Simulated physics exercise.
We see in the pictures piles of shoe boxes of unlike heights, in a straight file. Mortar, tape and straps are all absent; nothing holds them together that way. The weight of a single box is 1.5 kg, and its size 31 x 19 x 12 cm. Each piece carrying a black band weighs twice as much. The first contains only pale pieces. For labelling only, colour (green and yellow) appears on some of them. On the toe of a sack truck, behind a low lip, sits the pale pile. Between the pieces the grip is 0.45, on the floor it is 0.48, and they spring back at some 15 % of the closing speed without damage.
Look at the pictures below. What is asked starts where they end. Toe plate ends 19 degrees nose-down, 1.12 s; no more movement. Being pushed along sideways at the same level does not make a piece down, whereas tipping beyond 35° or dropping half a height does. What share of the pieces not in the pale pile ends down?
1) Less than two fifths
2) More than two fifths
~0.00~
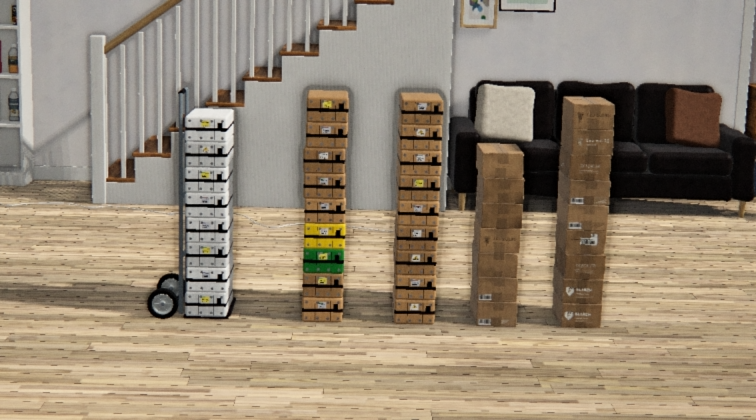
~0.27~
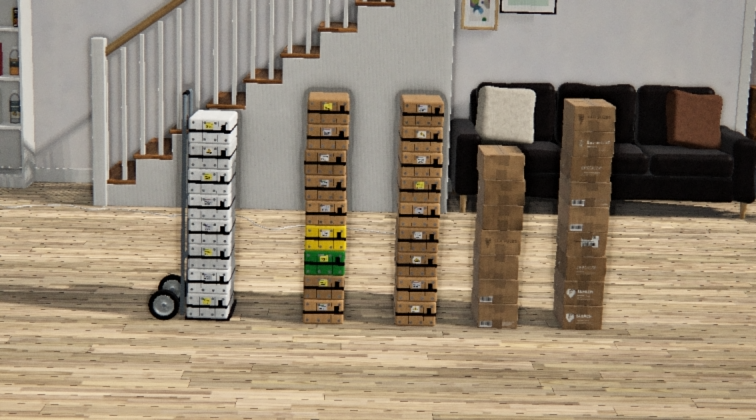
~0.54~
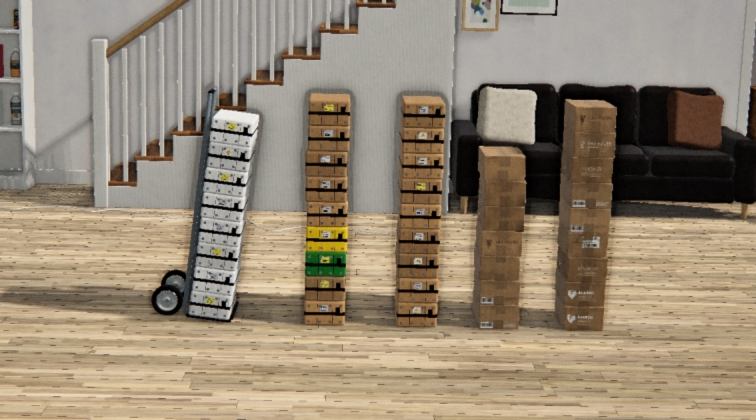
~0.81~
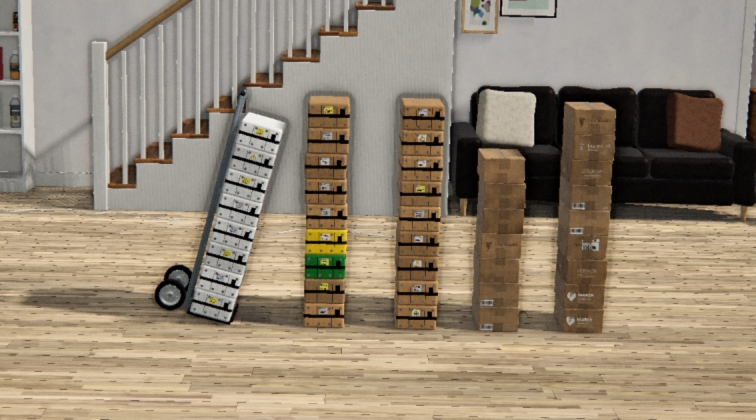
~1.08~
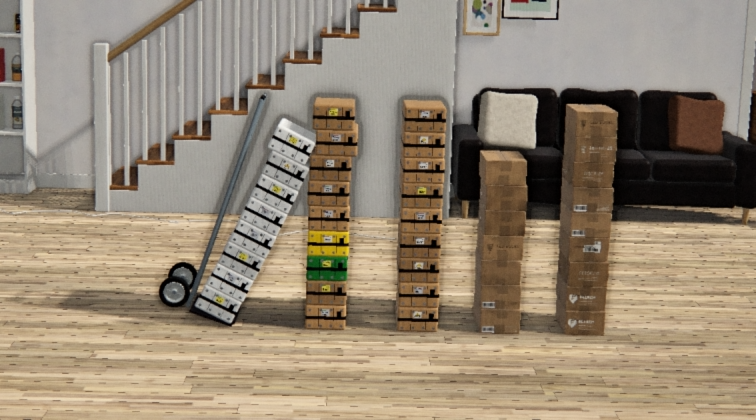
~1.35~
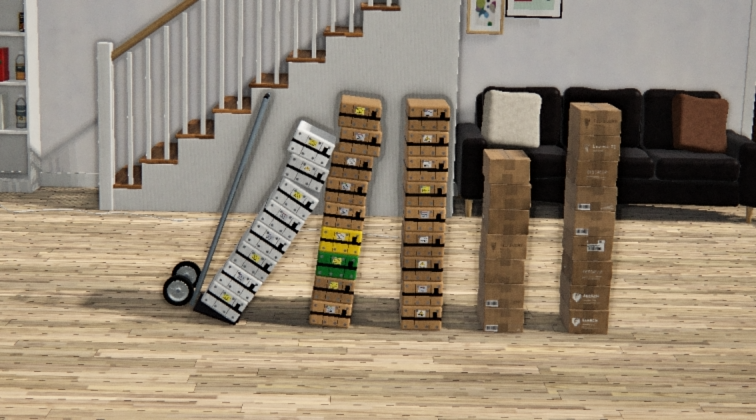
2.
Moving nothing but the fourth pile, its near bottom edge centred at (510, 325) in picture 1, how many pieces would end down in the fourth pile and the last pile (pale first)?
Fourth: 6; last: 9.
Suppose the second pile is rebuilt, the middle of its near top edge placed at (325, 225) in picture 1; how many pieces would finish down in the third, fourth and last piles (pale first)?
Third 0, fourth 0, last 0.
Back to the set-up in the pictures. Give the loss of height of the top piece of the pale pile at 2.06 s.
Some 30 cm lower.
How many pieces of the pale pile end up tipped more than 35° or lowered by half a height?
Exactly 8 pale pieces do.
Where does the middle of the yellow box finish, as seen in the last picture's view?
In the last picture it sits at roughly (414, 265).
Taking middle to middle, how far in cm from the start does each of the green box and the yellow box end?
About: Green 35, yellow 45.
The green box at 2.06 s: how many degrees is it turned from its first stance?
Tilt: Approx. 40°.
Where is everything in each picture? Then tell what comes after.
In the first frame (we follow the side turned to the camera), truck frame (181, 138) 0° forward; green box (323, 262); yellow box (325, 237); no other piece has moved.
Truck frame (184, 140) 1° forward; yellow box (325, 239), in the second frame.
Truck frame (205, 138) 7° forward, top of the pale pile leaning 7°; yellow box (327, 240); no other piece has moved, in the third frame.
Truck frame (230, 139) 14° forward, top of the pale pile leaning 15°; yellow box (326, 242); no other piece has moved, in the fourth frame.
Truck frame (247, 142) 19° forward, top of the pale pile leaning 25°; yellow box (328, 244); 3 stirred so far, in the fifth frame.
Truck frame (251, 140) 19° forward, top of the pale pile leaning 24°; yellow box (341, 242) tipped 6°; green box (337, 266) tipped 6°; steepest lean 6°, the box at (351, 167); 9 stirred so far, in the sixth frame.
Around 2.06 s, 8 of the pale pile down; 9 of the 34 other boxes down; yellow box tipped 37°, 7 cm lower; green box tipped 37°, 45 mm lower.
Around 2.60 s, 8 of the pale pile down; 33 of the 34 other boxes down; yellow box tipped 42°, 14 cm lower; green box tipped 42°, 11 cm lower.
Finally (4.3 s), 8 of the pale pile down; 34 of the 34 other boxes down; yellow box tipped 42°, 14 cm lower; green box tipped 42°, 11 cm lower. That is 100 per cent. Seen by the last camera, middles, yellow box near (414, 265), green box near (397, 283).
